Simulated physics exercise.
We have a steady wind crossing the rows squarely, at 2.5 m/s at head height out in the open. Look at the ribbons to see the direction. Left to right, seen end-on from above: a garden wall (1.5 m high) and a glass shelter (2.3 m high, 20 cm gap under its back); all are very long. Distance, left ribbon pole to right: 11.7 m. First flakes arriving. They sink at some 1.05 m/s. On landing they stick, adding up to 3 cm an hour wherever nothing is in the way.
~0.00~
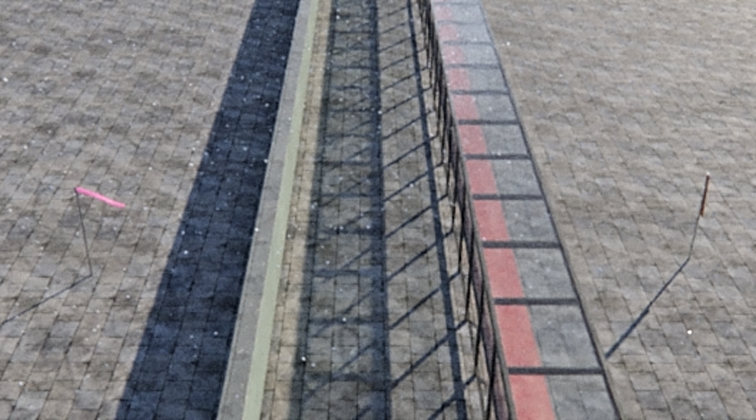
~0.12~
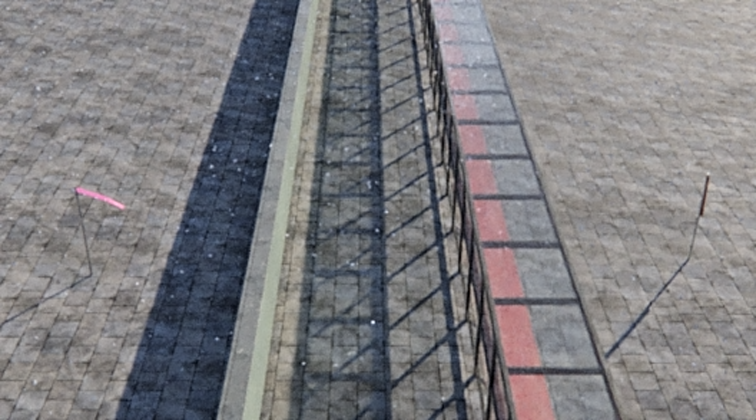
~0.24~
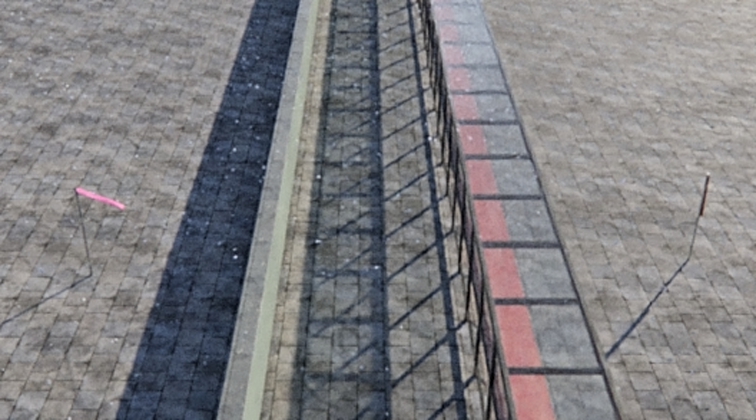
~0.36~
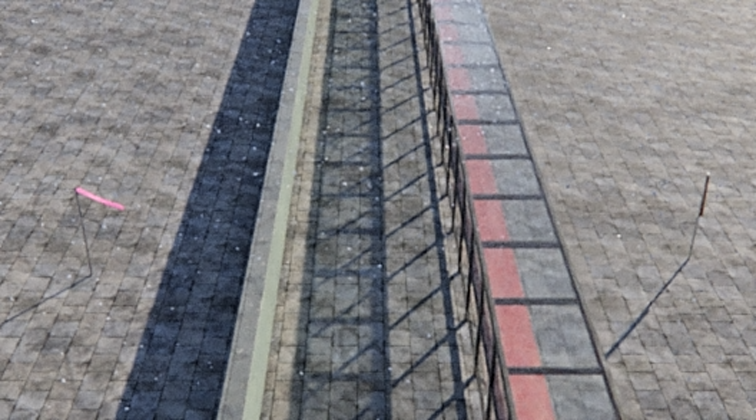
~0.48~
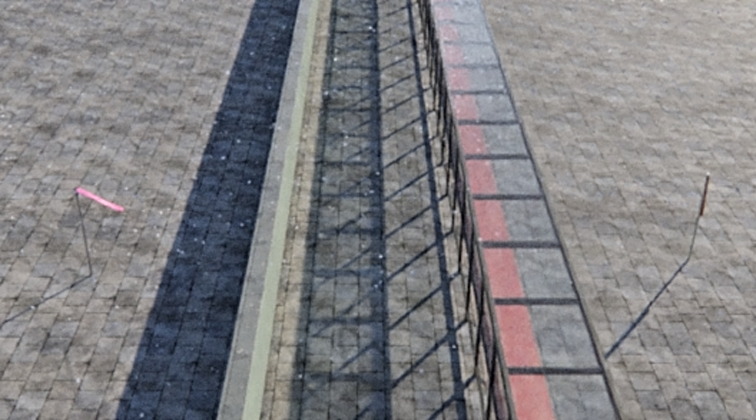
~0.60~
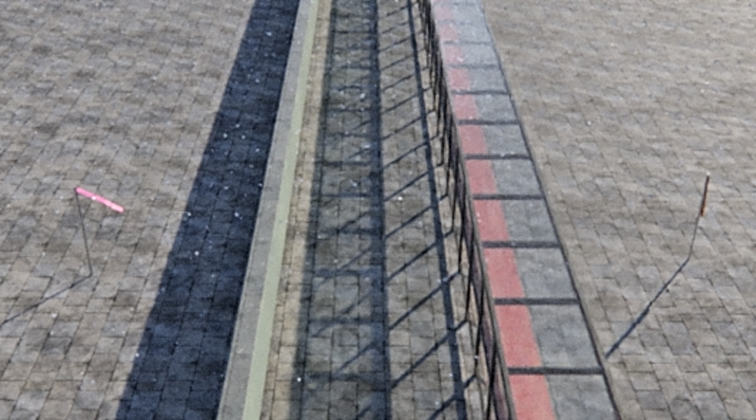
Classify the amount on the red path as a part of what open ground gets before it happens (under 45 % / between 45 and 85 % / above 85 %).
The share is less than 45 %.
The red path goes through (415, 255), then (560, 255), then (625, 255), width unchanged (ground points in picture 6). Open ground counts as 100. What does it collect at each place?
Going place by place, it's about 80, 90 and 90 %.
In 10 minutes the red path collects 0 mm against 5 mm in the open.
In 30 minutes the red path collects 0 mm against 15 mm in the open.
In 60 minutes the red path collects 0 mm against 30 mm in the open, so the red path has 0 % of the open amount; the left half of it has 0 %, the right half 0 %.
